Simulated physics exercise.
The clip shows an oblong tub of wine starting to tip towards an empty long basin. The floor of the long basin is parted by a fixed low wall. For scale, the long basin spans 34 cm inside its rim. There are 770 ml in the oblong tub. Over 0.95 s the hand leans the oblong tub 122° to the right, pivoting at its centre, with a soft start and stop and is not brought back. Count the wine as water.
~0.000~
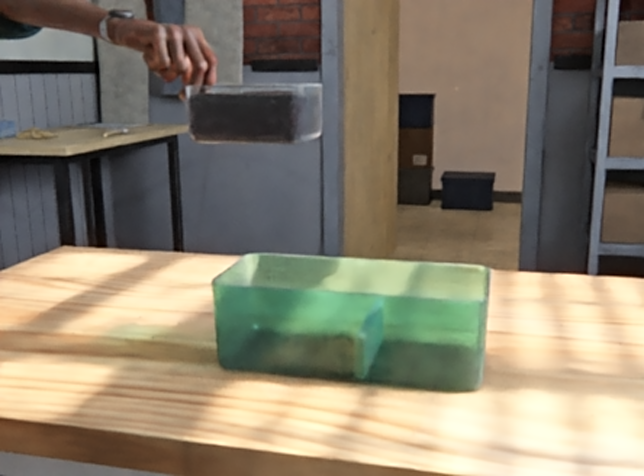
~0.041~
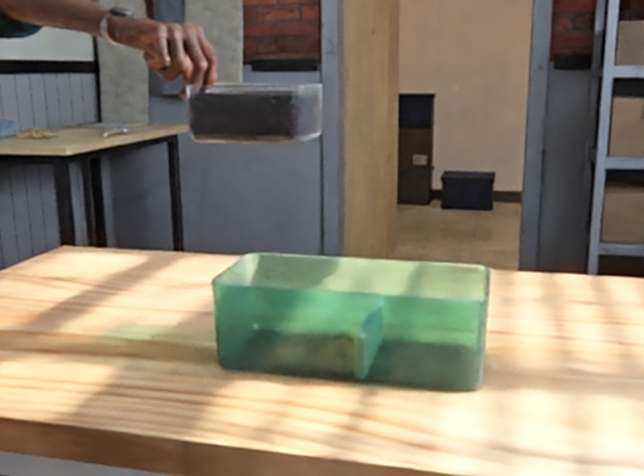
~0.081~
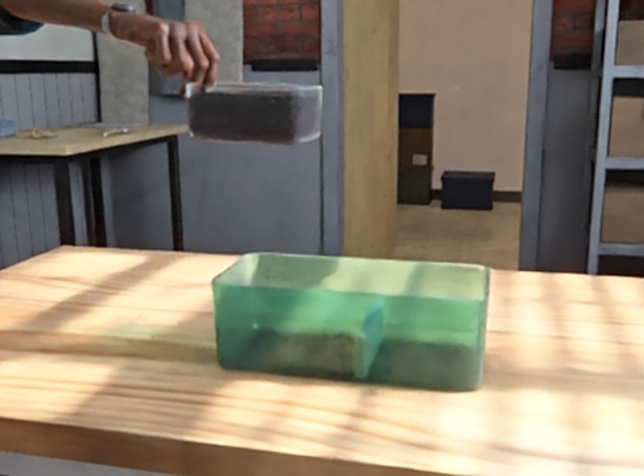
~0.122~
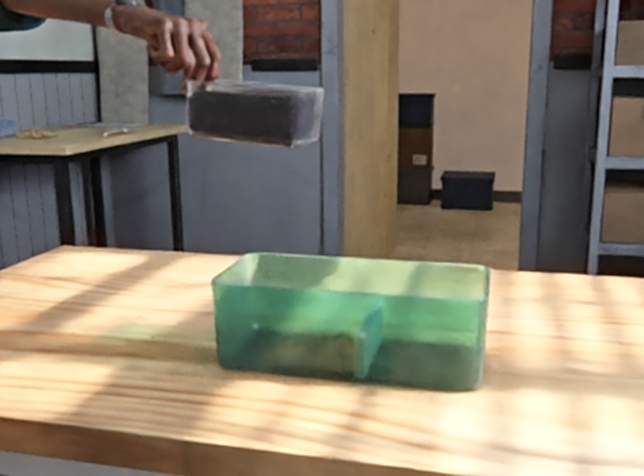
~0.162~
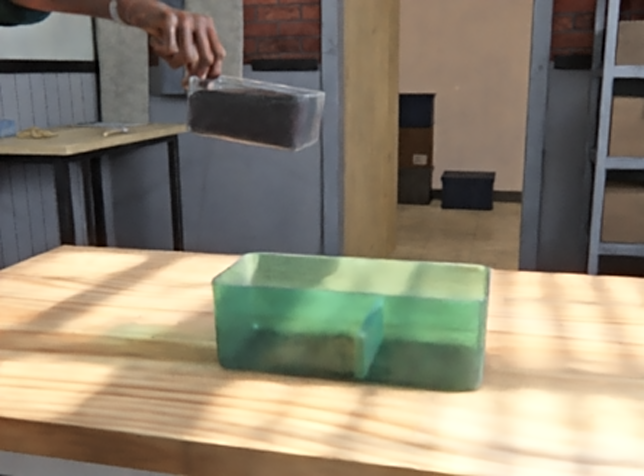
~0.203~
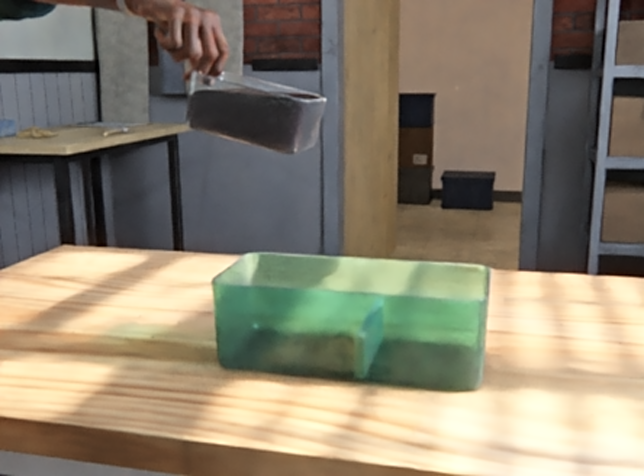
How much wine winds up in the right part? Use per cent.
The far part has some 55 per cent.
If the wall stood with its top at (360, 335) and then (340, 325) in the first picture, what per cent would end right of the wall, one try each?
In turn about 60 and 70 per cent.
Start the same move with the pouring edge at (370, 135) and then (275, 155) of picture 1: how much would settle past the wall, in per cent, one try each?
First 75, then 5 per cent.
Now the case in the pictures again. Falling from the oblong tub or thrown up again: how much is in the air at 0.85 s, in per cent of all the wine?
Near 7 in a hundred.
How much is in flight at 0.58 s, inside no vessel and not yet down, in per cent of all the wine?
Some 58 per cent.
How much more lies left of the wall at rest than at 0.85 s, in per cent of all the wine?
Some 8 per cent.
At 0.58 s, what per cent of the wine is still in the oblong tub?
Near 26 in a hundred.
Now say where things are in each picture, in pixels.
In the first picture, it leans 0°; its right rim is at (313, 87); the wine meets the walls at (203, 95) and (313, 94); the long basin's rim runs from (230, 269) to (490, 285); the wall's top is at (371, 318).
In the second picture, it leans 1°; its right rim is at (313, 87); the wine meets the walls at (203, 94) and (313, 94).
In the third picture, it leans 2°; its right rim is at (314, 89); the wine meets the walls at (204, 93) and (313, 95).
In the fourth picture, it leans 5°; its right rim is at (315, 92); the wine meets the walls at (204, 93) and (314, 96).
In the fifth picture, it leans 9°; its right rim is at (316, 96); the wine meets the walls at (205, 92) and (315, 97).
In the sixth picture, it leans 13°; its right rim is at (317, 101); the wine meets the walls at (206, 92) and (317, 98).
After 0.58 s the tilt is 81° and 26 per cent is still to pour, 3 is left of the wall and 13 right of it.
After 0.85 s the tilt is 119° and 2 per cent is still to pour, 30 is left of the wall and 55 right of it.
After 1.14 s the tilt is 122° and 0 per cent is still to pour, 37 is left of the wall and 55 right of it.
After 1.45 s the tilt is 122° and 0 per cent is still to pour, 38 is left of the wall and 55 right of it.
In the end 38 per cent lies left of the wall, 55 right of it and 8 outside.
